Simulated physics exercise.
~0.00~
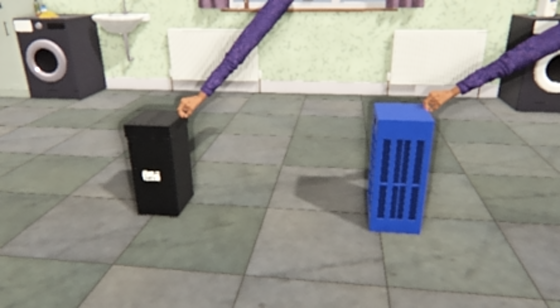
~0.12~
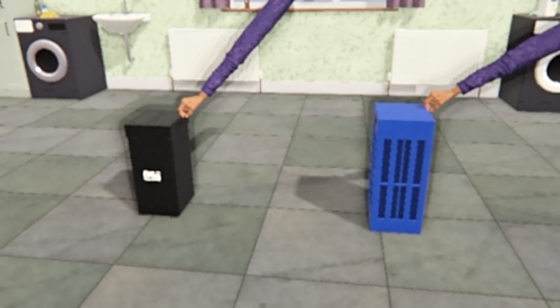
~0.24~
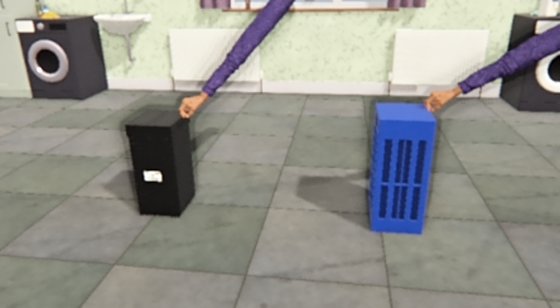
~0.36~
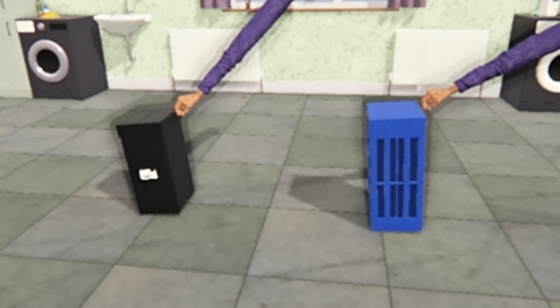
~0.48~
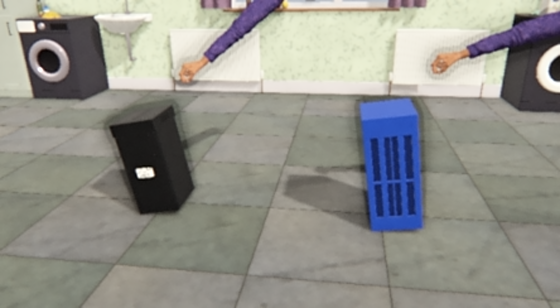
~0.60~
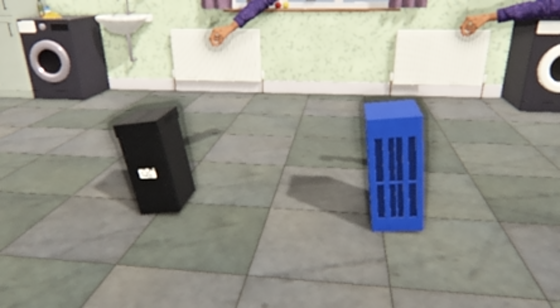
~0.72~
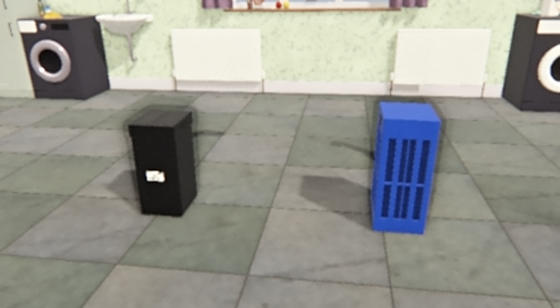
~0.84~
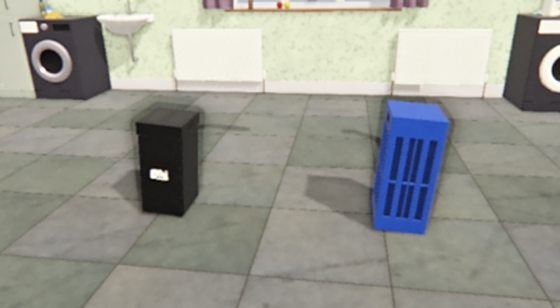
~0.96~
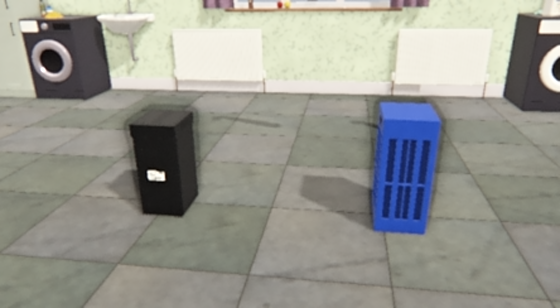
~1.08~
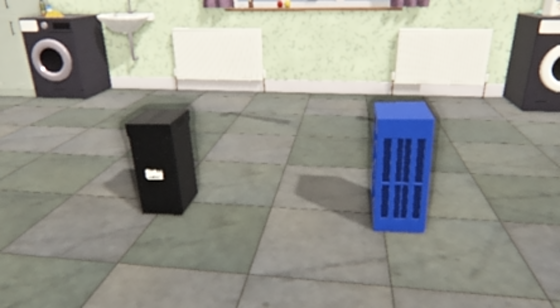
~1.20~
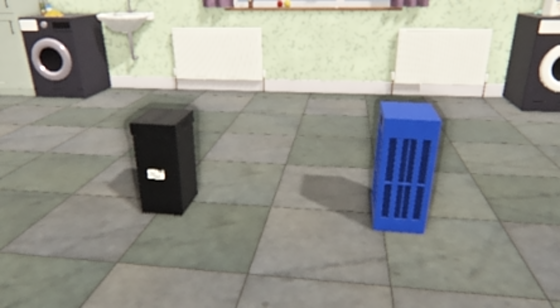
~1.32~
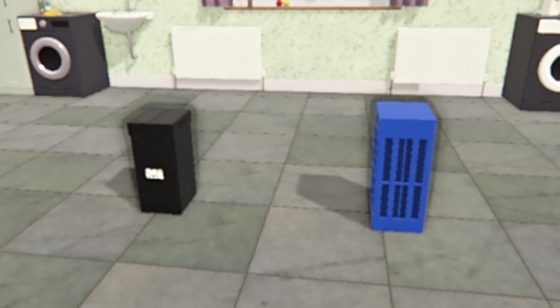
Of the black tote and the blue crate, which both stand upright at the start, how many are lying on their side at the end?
None of them are lying on their side at the end. Both the black tote and the blue crate are standing upright.
The clip shows two purple-sleeved arms with their hands at a black tote and a taller blue crate on a tiled floor. The hands let go and withdraw as both objects tip slightly left, then rock back and settle upright on their bases.
